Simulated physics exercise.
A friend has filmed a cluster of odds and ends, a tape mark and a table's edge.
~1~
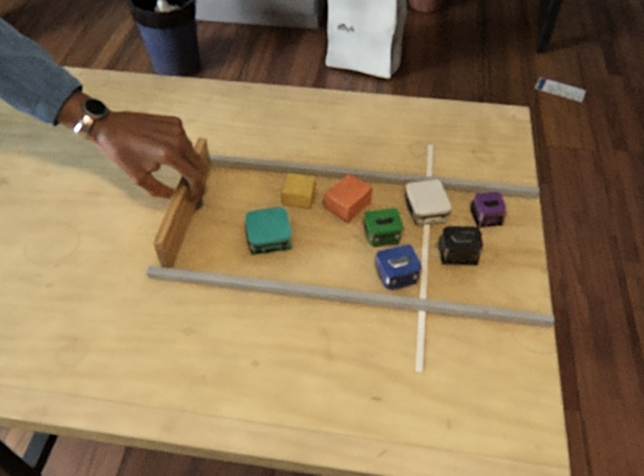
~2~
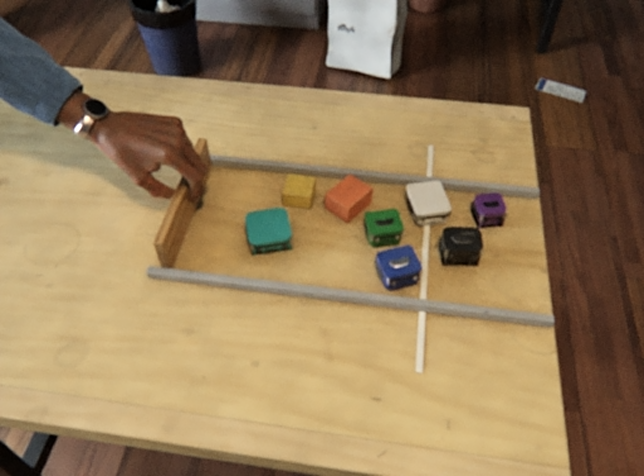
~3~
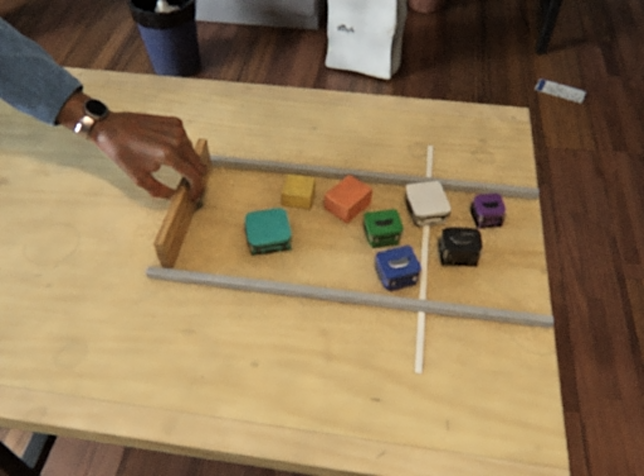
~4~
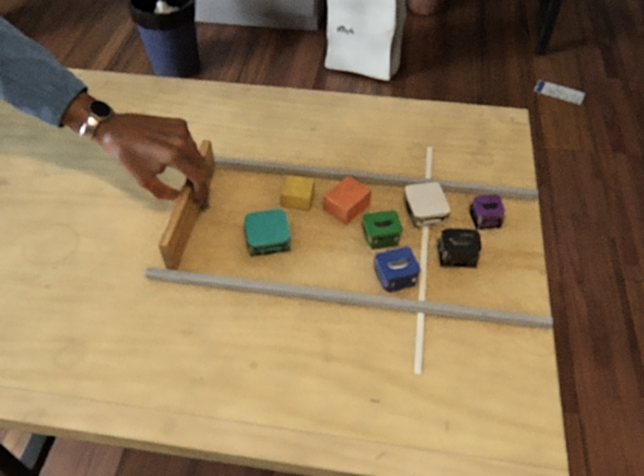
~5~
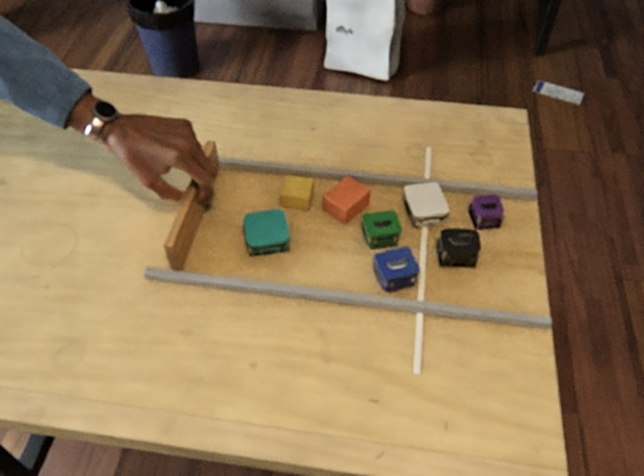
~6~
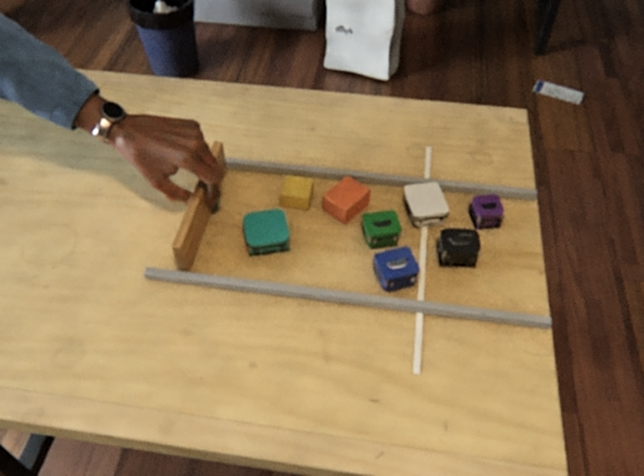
On a light wooden table, a hand holds an upright wooden board between two grey rails, left of a scattering of small coloured blocks and cases around a pale strip. At first everything stays still; then the hand slides the board slightly right, leaving a gap before the untouched pieces.
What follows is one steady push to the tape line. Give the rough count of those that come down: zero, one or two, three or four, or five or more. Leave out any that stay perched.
The number that fall off is zero.
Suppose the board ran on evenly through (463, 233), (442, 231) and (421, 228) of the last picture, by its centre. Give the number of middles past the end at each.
Past the end: 2, 1 and 0.
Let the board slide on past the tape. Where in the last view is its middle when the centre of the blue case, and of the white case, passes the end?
Near (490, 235) and (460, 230).
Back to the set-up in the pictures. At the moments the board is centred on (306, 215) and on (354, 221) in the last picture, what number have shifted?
The counts are 3 and 6.
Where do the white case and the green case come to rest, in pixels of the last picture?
The white case at (507, 213), the green case at (482, 238).
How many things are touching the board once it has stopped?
That makes 2.
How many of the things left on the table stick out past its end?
Overhanging: 1.
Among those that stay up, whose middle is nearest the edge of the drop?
The purple case.
Early on, none off yet; purple case at rest near (486, 213); black case at rest near (458, 248); white case at rest near (425, 206).
A while later, none off yet; purple case travelled about its own width near (509, 215); black case travelled about its own width near (487, 256); white case travelled about its own width near (477, 210).
Finally, the number that fall off is zero.
